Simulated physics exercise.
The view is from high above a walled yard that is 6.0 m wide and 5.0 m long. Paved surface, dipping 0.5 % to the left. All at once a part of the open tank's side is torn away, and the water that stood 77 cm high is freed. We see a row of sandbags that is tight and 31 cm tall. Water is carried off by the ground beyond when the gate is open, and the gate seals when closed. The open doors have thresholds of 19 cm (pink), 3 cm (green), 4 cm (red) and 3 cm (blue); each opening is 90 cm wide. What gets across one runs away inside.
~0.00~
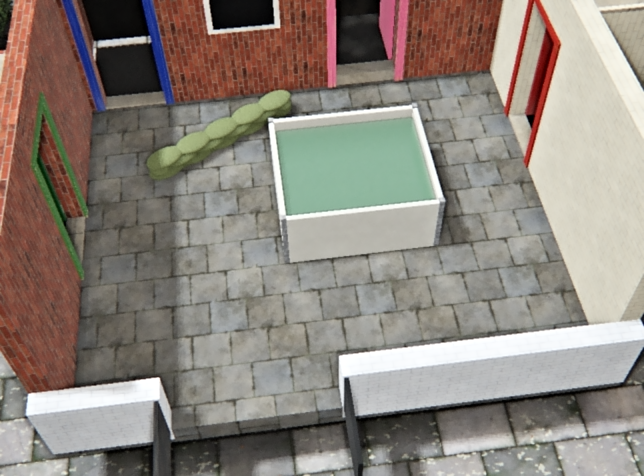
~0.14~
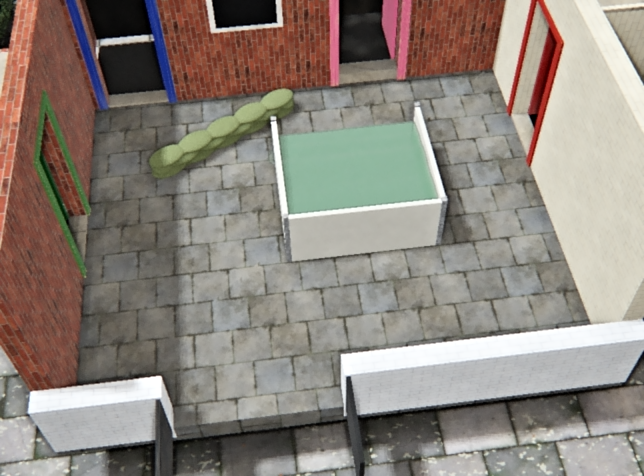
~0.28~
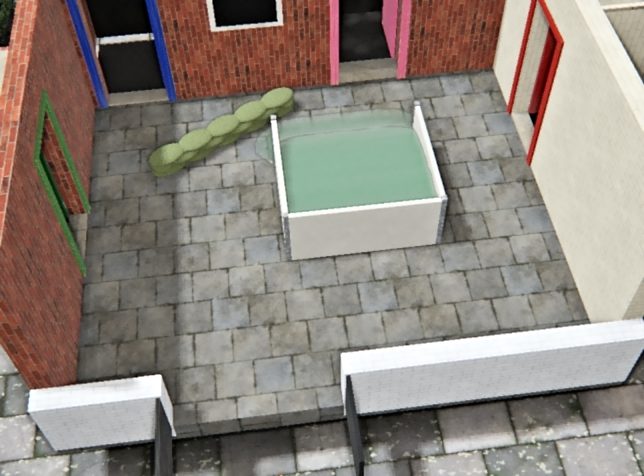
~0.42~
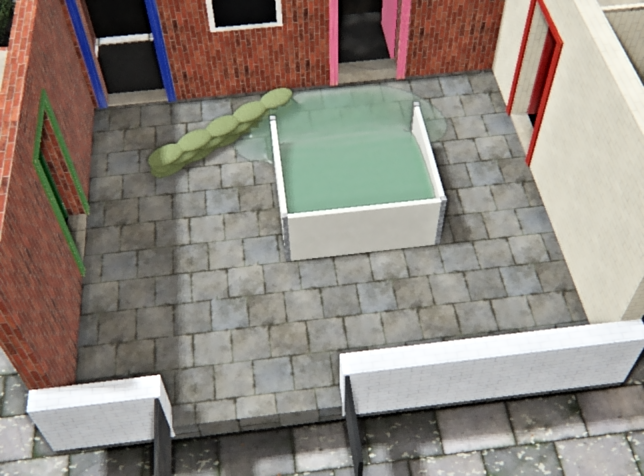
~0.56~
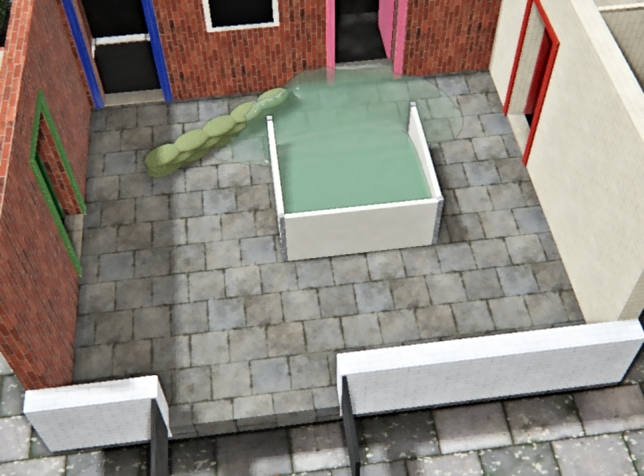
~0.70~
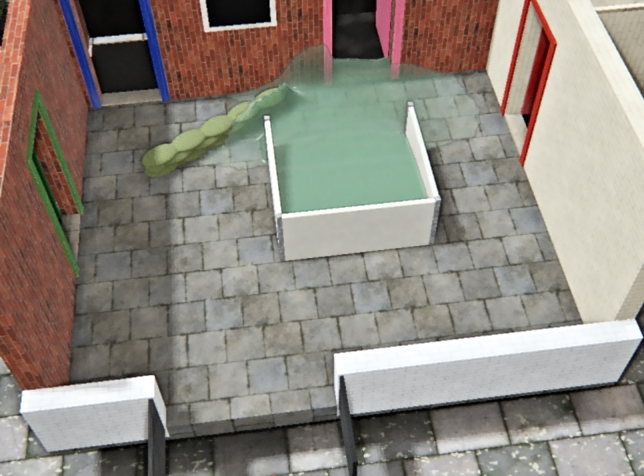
A walled paved yard with an open white tank losing its far side, green water pouring out and spreading toward the pink doorway.
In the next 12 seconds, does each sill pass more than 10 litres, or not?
Result: Pink door: Limit crossed; green door: Limit crossed; red door: Limit crossed; blue door: Limit crossed.
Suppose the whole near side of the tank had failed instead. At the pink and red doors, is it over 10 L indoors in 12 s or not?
Compared with that limit, pink falls short while red goes higher.
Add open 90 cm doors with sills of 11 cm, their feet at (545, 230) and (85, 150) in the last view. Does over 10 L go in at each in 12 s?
First door short of the limit, second door beyond the limit.
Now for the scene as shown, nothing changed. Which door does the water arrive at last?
That would be the green door.
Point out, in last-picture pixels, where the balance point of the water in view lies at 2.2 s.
Near (334, 143).
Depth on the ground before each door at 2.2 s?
Door by door in cm, pink shows 33, green shows 2, red shows 13, blue shows 5.
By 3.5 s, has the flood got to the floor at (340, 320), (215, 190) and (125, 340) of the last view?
Untouched, soaked, soaked.
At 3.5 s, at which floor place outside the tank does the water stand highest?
About (474, 86).
After 1.4 s water covers 25 % of the floor and is deepest (52 cm) near (319, 93); pink door 47 cm at the sill, 127 L in, green door not reached, red door not reached, blue door 3 cm at the sill, 0 L in.
After 2.2 s water covers 45 % of the floor and is deepest (42 cm) near (483, 77); pink door 33 cm at the sill, 230 L in, green door 2 cm at the sill, 0 L in, red door 13 cm at the sill, 3 L in, blue door 5 cm at the sill, 0 L in.
After 3.5 s water covers 75 % of the floor and is deepest (24 cm) near (474, 86); pink door 14 cm at the sill, 259 L in, green door 5 cm at the sill, 6 L in, red door 14 cm at the sill, 57 L in, blue door 6 cm at the sill, 7 L in.
After 7.0 s water covers 90 % of the floor and is deepest (12 cm) near (244, 369); pink door 7 cm at the sill, 259 L in, green door 5 cm at the sill, 26 L in, red door 6 cm at the sill, 120 L in, blue door 5 cm at the sill, 29 L in.
After 12.0 s water covers 95 % of the floor and is deepest (8 cm) near (68, 419); pink door 6 cm at the sill, 259 L in, green door 6 cm at the sill, 77 L in, red door 4 cm at the sill, 126 L in, blue door 7 cm at the sill, 50 L in.
